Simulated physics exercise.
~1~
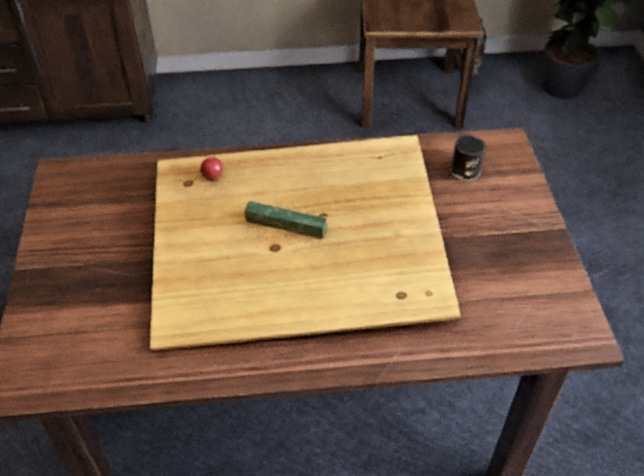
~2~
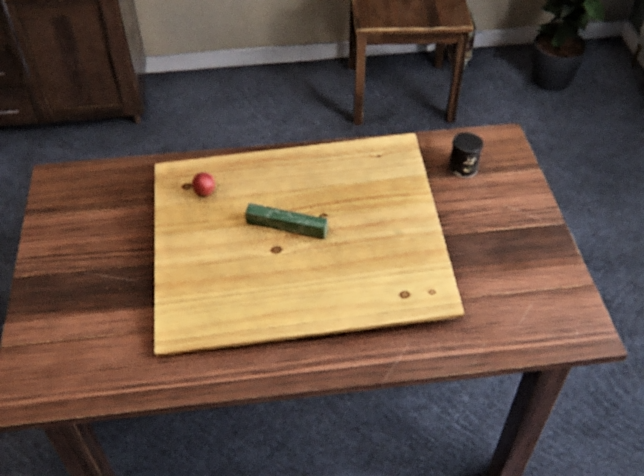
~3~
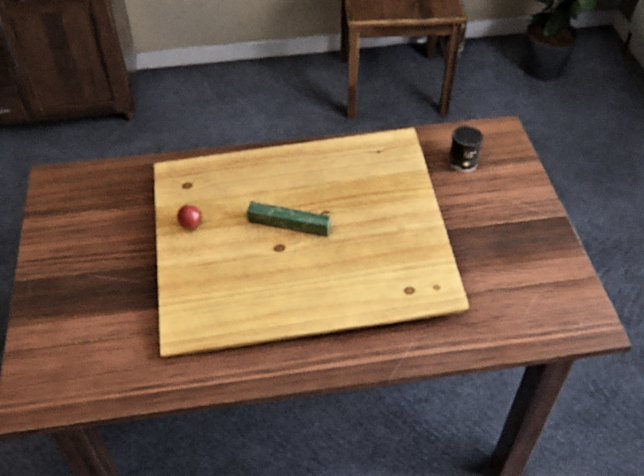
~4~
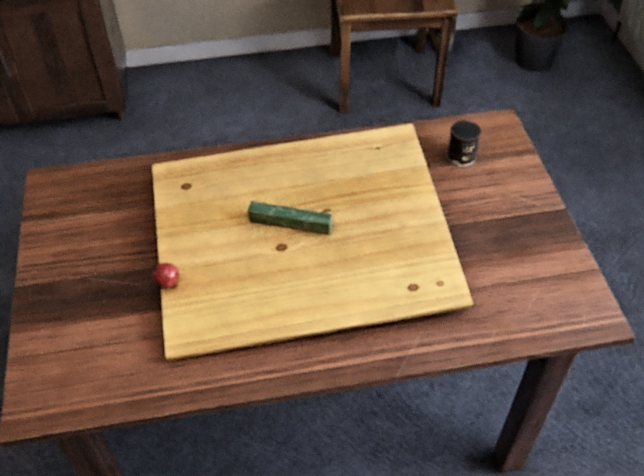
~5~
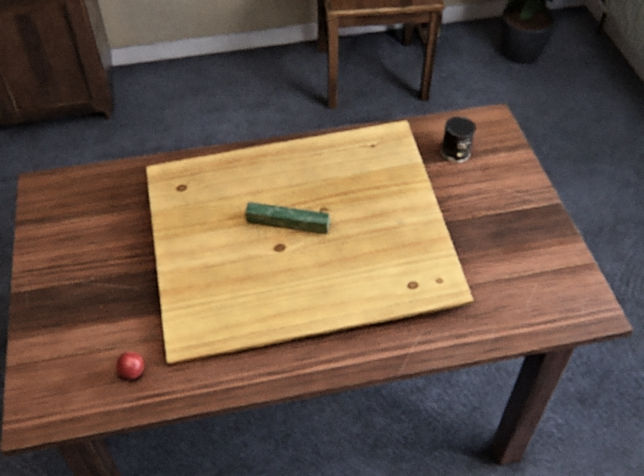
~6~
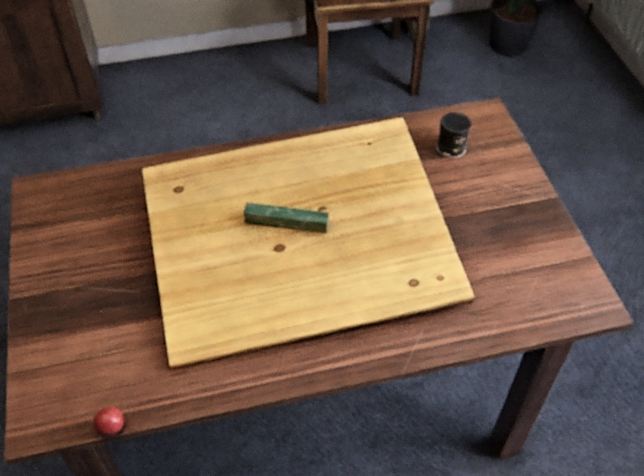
A small red apple starts near the far left corner of a pale wooden board lying on a dark wood table. It rolls slowly at first, drifting a little left and toward the viewer, passing to the left of a green block fixed near the middle. Picking up speed, it reaches the left edge of the board and goes over it. It keeps rolling across the tabletop toward the near left corner. At the end it is close to the table's near edge, while the black tin still stands at the far right.
